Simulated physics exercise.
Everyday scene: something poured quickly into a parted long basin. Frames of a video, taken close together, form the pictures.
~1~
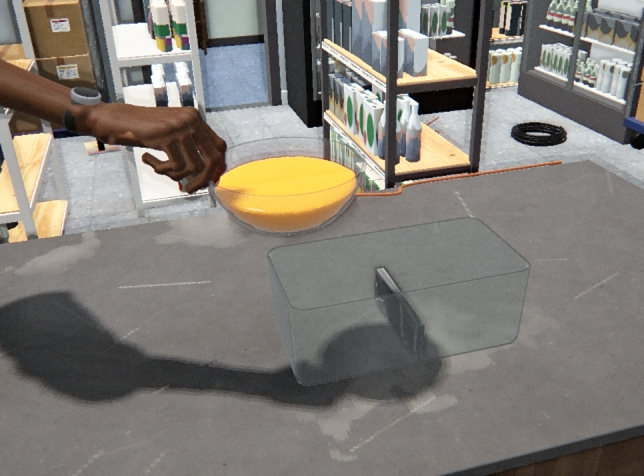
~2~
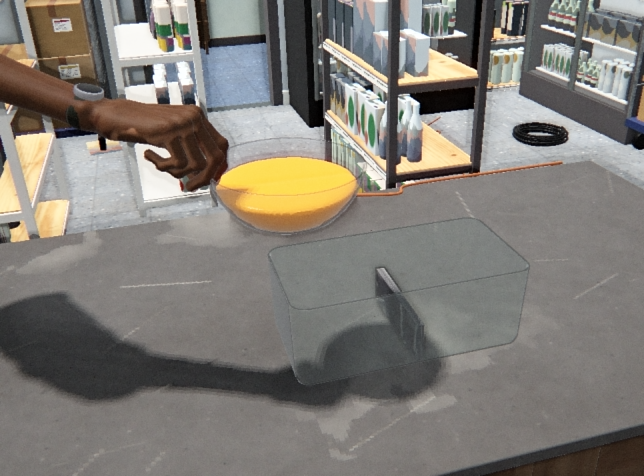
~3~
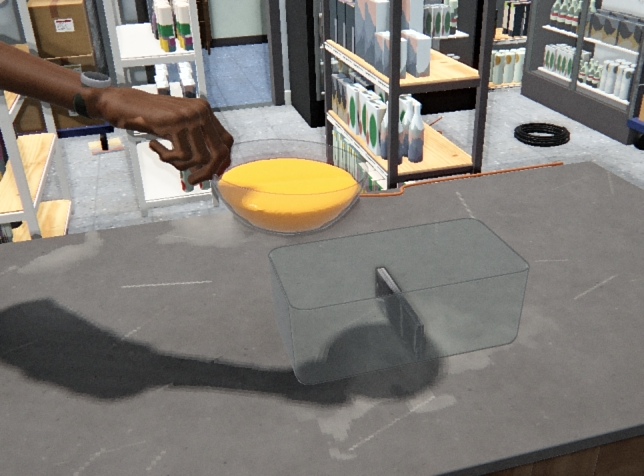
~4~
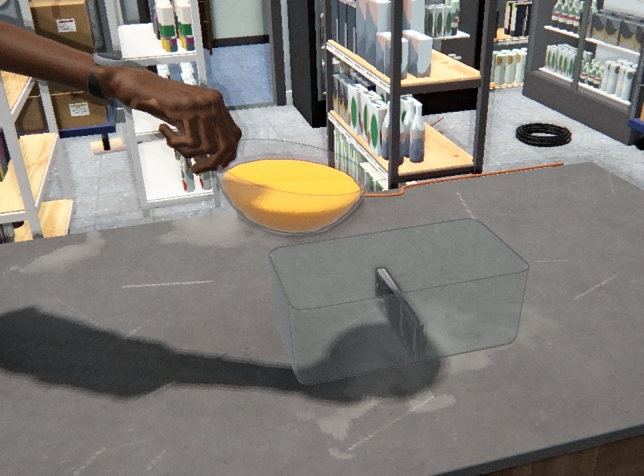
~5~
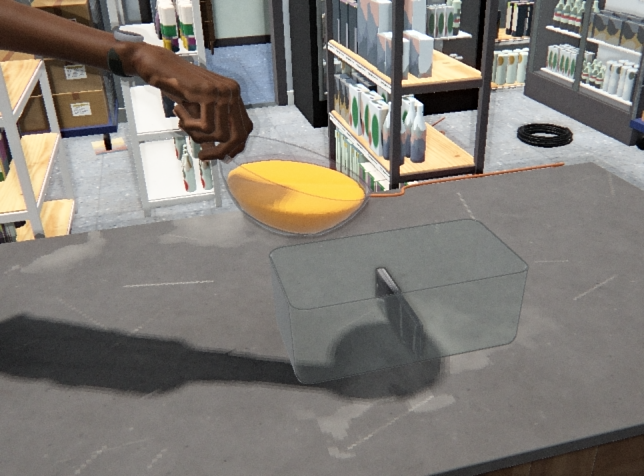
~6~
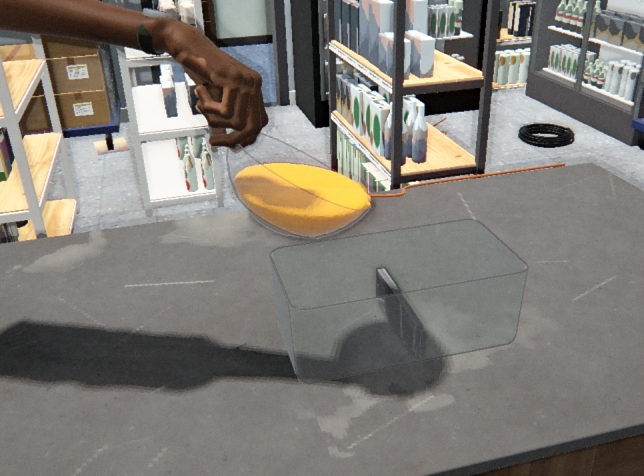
A dark-skinned hand with a band at the wrist holds a clear bowl of orange-yellow contents above a grey, scratched worktop, seen from slightly above in a shop. A transparent, divided rectangular basin sits to the right, with stocked shelves, boxes and a black coil behind. The hand rises and shifts right, tilting the bowl rightward, slowly then faster, while the view stays still.
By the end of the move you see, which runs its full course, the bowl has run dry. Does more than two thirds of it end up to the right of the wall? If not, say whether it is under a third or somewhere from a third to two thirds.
No, under a third does.
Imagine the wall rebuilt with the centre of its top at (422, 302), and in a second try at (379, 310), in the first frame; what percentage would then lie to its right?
First try 20 per cent, second try 60 per cent.
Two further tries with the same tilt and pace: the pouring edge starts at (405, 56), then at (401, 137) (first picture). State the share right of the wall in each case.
About 75 % the first time, about 70 % the second.
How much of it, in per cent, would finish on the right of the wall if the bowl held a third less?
15 %.
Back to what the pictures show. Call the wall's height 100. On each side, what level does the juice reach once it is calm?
Left 40 %, right 20 %.
A moment on, the bowl is tipped on its side and 9 per cent is still to pour, 45 is left of the wall and 19 right of it.
Next, the bowl is tipped on its side and 0 per cent is still to pour, 68 is left of the wall and 22 right of it.
Then the bowl is tipped on its side and 0 per cent is still to pour, 65 is left of the wall and 24 right of it.
Later the bowl is tipped on its side and 0 per cent is still to pour, 65 is left of the wall and 25 right of it.
At rest 65 per cent lies left of the wall, 25 right of it and 10 outside.
